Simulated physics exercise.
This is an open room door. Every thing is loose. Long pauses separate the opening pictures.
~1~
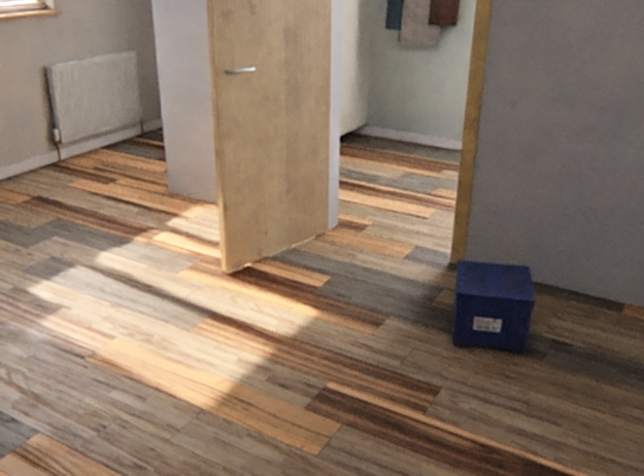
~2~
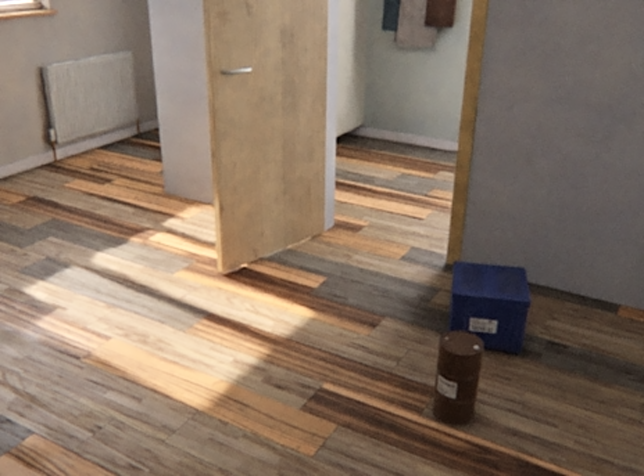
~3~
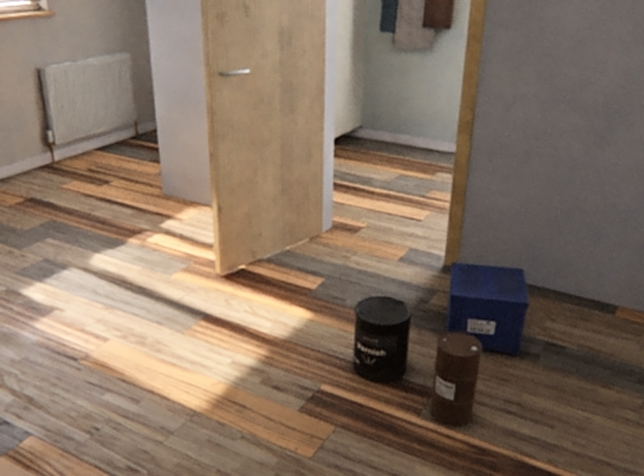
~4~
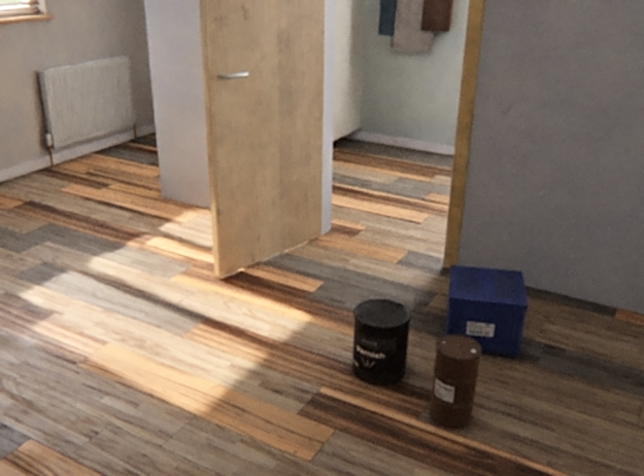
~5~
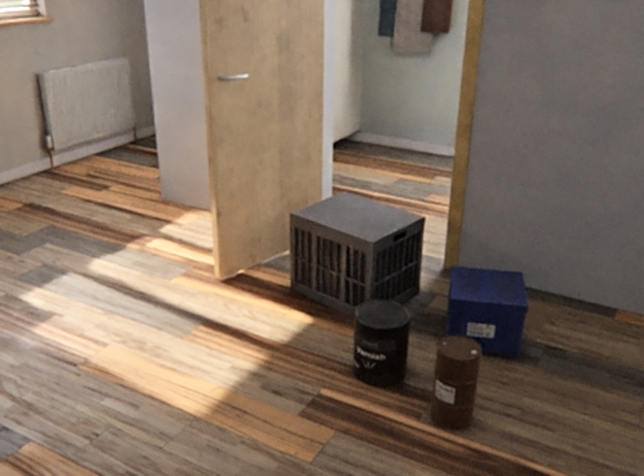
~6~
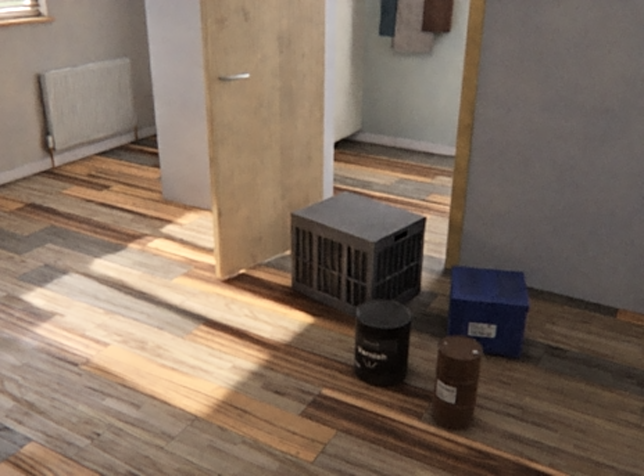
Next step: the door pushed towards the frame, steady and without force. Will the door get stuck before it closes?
Yes - most likely the door will get held up.
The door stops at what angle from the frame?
Roughly 70 degrees open.
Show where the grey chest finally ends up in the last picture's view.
Roughly (365, 254).
Then, 0.50 s past the last view, door at 92°.
Then, 0.80 s past the last view, door at 77°.
Finally, door at 72°; all 4 still in place. Final places as the last picture's camera would see them, grey chest near (365, 254).
